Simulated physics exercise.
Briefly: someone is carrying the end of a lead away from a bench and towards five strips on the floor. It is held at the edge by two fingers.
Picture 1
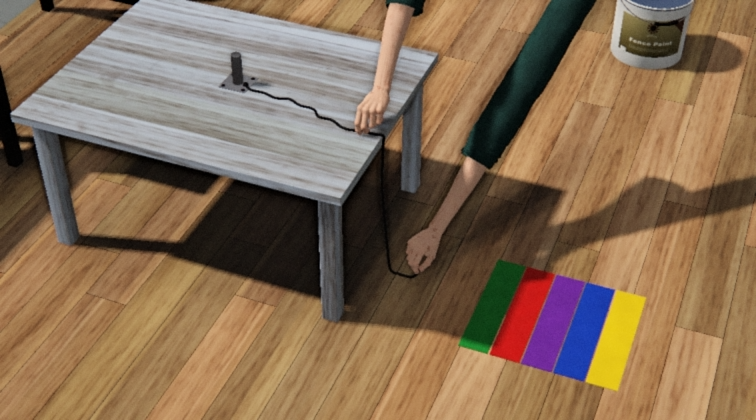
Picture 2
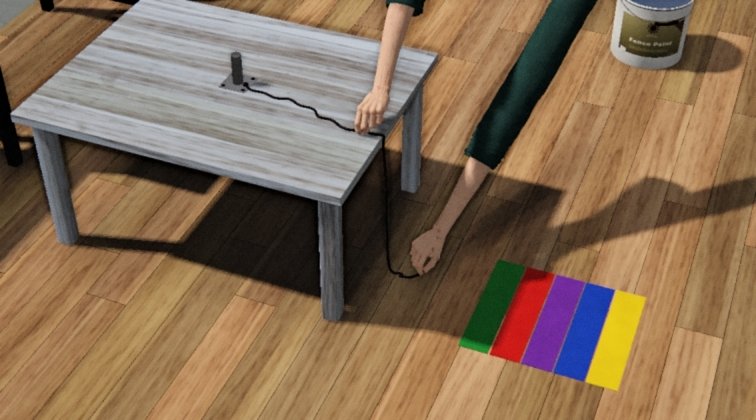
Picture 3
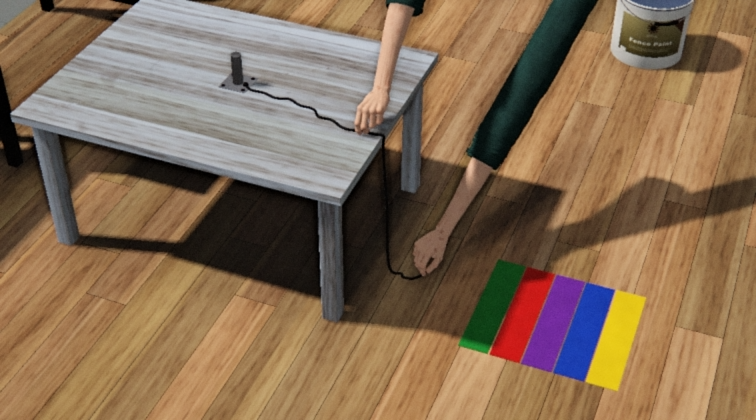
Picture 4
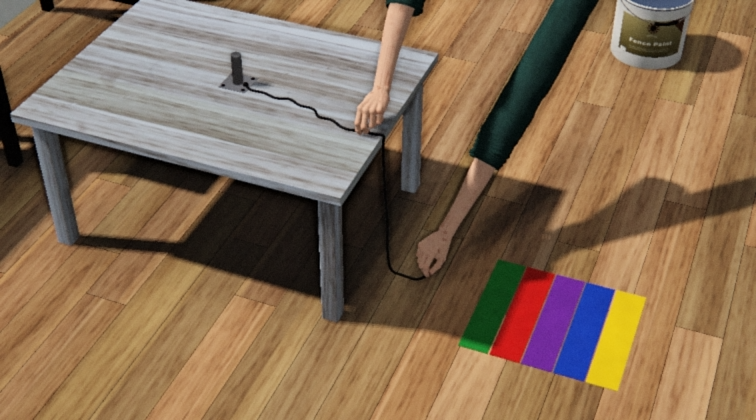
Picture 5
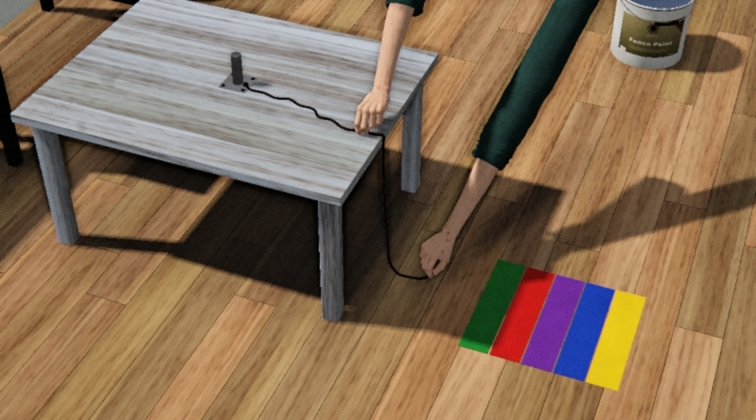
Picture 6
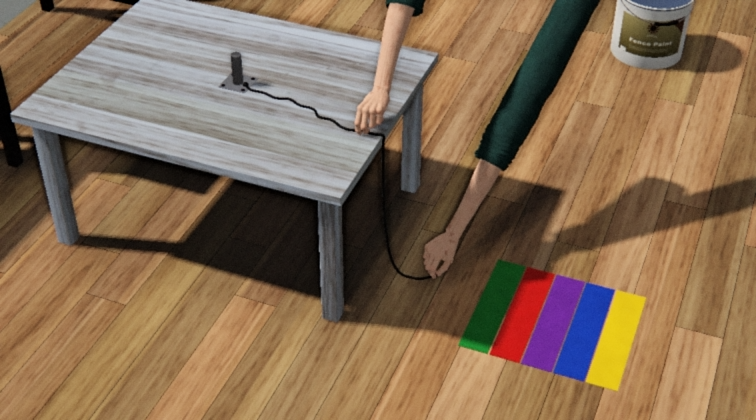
A hand slowly drawing a black cord's end slightly right across a wooden floor while another hand pins it at a table's edge.
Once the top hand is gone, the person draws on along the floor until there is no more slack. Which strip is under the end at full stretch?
The red strip.
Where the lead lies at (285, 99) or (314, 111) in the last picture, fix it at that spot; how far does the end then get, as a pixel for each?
Try one gives (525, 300); try two gives (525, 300).
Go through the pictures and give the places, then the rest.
End (419, 270); green (480, 333); red (511, 342); purple (543, 351); blue (575, 360); yellow (607, 369), in the first frame.
End (423, 272); lead through (265, 93) (314, 109) (361, 131) (385, 170) (387, 217) (389, 264), in the second frame.
End (426, 272), in the third frame.
End (429, 273); lead through (265, 93) (314, 109) (361, 131) (384, 169) (387, 217) (389, 264), in the fourth frame.
End (432, 274), in the fifth frame.
End (436, 275); lead through (265, 93) (314, 109) (361, 131) (383, 169) (385, 217) (394, 265), in the sixth frame.
Soon after, end near (478, 286); short of the strips.
After that, end near (510, 295); over green.
At the stop, end near (529, 300); over red. The red one.
